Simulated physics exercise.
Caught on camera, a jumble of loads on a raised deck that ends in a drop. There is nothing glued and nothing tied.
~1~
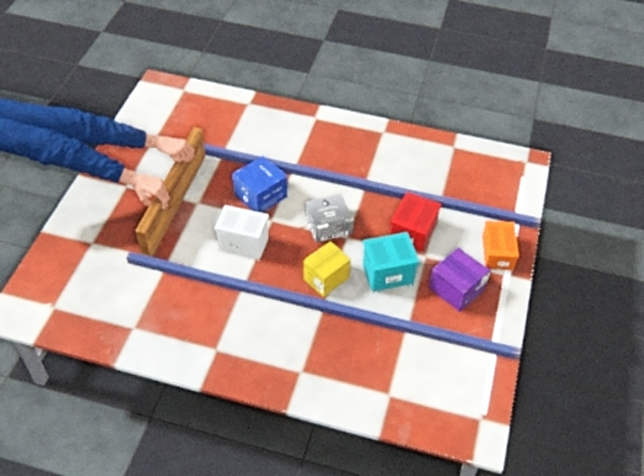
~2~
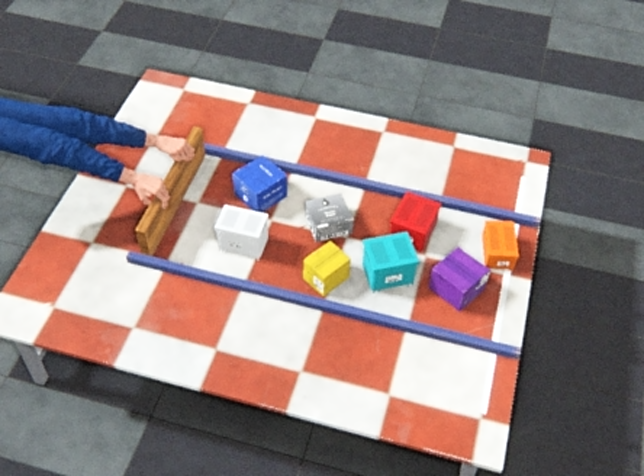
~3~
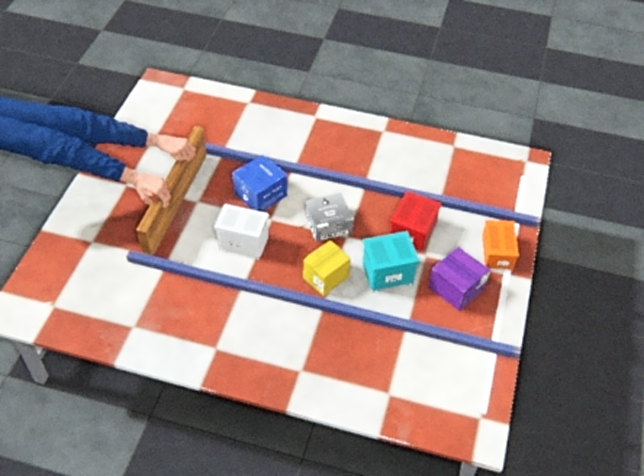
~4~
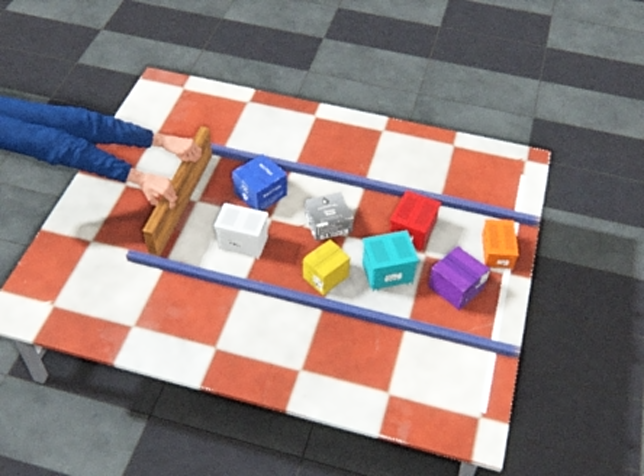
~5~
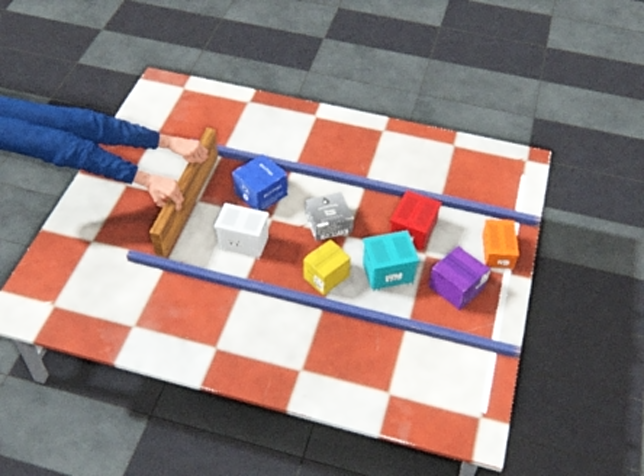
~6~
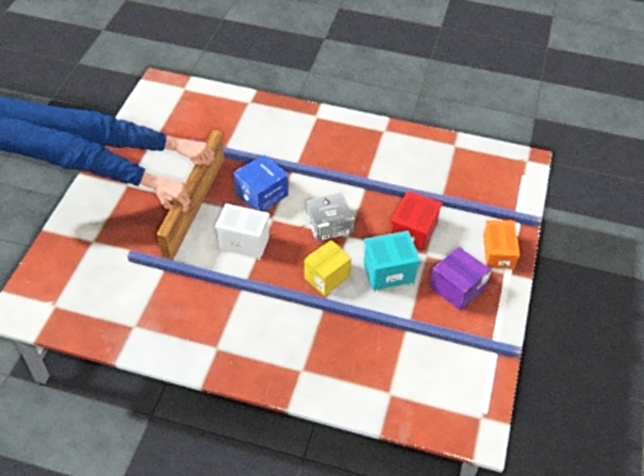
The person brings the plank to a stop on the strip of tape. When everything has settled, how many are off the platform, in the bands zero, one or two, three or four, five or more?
At minimum five tumble down.
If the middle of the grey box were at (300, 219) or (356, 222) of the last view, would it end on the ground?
Taking them in order, it gets knocked off and then gets knocked off.
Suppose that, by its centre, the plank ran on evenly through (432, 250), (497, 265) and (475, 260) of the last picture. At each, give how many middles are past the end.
First 2, next 5, last 4.
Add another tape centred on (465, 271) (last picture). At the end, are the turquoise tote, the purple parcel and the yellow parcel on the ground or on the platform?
The turquoise tote goes down, while the purple parcel goes down and the yellow parcel keeps its spot.
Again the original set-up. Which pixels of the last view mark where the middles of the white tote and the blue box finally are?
They end up close to (530, 298) and (536, 237).
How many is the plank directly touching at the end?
The number is 3.
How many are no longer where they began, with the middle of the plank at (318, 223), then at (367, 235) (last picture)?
First position 6; second position 7.
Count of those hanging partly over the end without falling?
3.
Soon after, none off yet; orange tote at rest near (500, 245); purple parcel at rest near (460, 278); red tote at rest near (416, 222).
Then, none off yet; orange tote at rest near (500, 245); purple parcel moved about its own width near (485, 285); red tote moved about its own width near (450, 229).
Further on, one off so far; orange tote tipped well over near (556, 265); purple parcel falling near (555, 356); red tote moved well along near (522, 234).
At rest, the number that fall off is five or more; fallen, grey box, turquoise tote, red tote, purple parcel and orange tote.
